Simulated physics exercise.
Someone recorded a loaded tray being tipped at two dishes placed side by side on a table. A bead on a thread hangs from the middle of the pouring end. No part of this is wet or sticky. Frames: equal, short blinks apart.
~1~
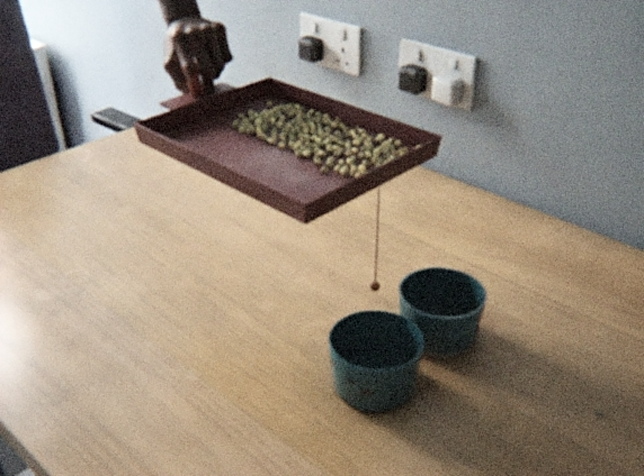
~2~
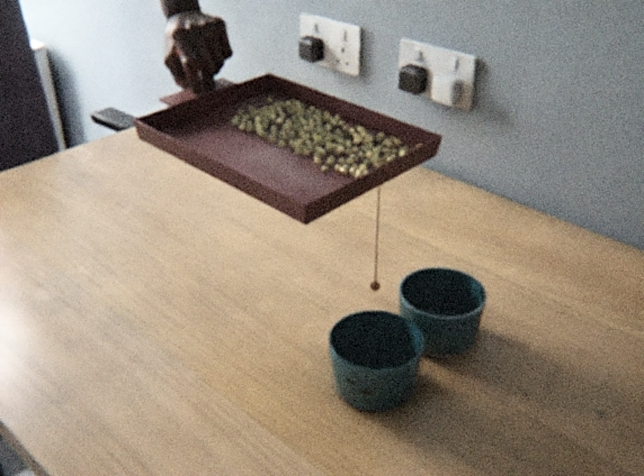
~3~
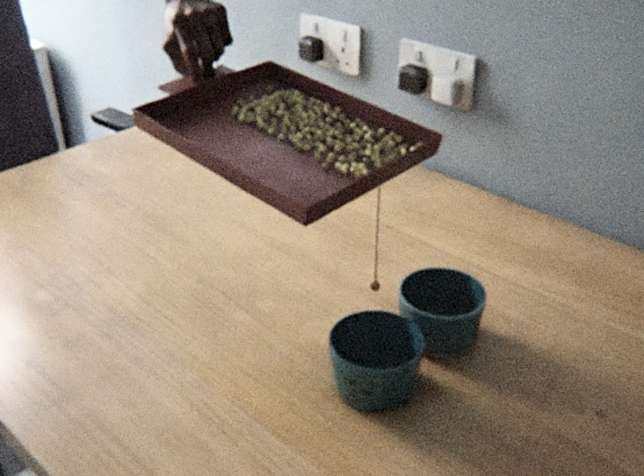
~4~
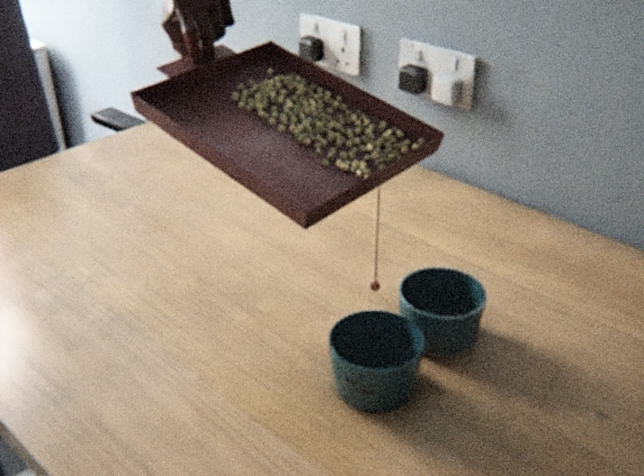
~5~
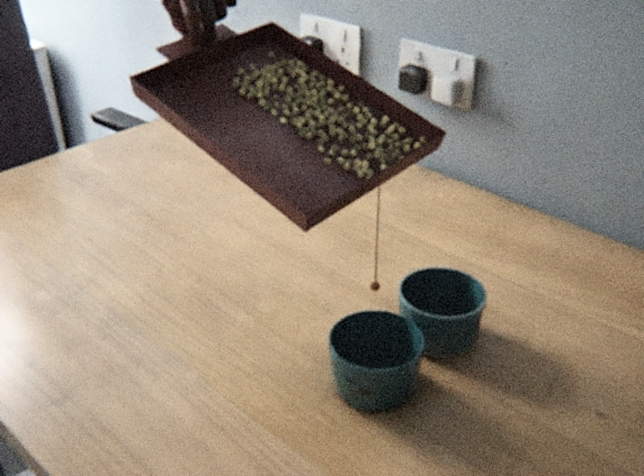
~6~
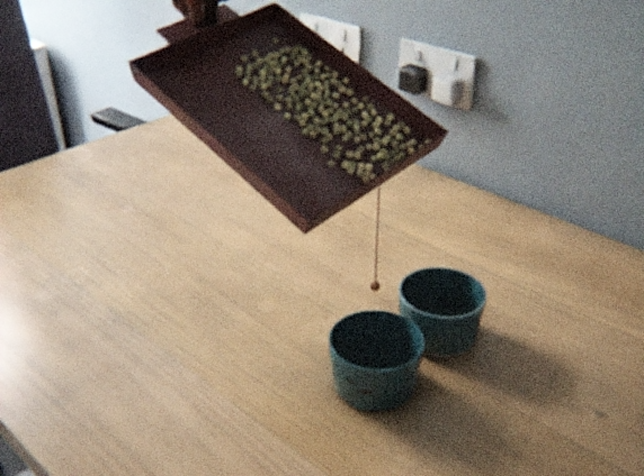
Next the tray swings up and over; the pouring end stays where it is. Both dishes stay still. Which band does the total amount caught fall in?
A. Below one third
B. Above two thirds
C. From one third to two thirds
From one third to two thirds (C).
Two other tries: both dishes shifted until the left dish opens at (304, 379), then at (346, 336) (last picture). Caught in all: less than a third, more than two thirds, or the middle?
Where the dishes stand first, between a third and two thirds; where they stand second, above two thirds.
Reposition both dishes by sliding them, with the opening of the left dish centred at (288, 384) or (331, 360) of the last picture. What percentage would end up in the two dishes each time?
Trial 1 around 50 percent, trial 2 around 90 percent.
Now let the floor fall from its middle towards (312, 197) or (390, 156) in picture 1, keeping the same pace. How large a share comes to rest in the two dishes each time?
About 10 % and 30 %.
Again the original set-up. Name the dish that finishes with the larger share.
Recorded: The left-side one.
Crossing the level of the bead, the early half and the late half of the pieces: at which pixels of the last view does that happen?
Roughly (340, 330) first, then roughly (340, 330).
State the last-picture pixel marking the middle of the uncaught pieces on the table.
Close to pixel (311, 419) in the last view.
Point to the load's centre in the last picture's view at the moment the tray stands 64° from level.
Near (351, 189).
Soon, tray tipped steeply; nearly all on the tray; a small part in the air.
A while on, tray tipped past a quarter turn; about two thirds on the tray; a small part in the left dish; a stray few in the right dish; a small part outside both; a small part in the air.
Towards the end, tray tipped past a quarter turn; about a third in the left dish; a stray few in the right dish; about half outside both.
Finally, tray tipped past a quarter turn; about a third in the left dish; a stray few in the right dish; about half outside both.
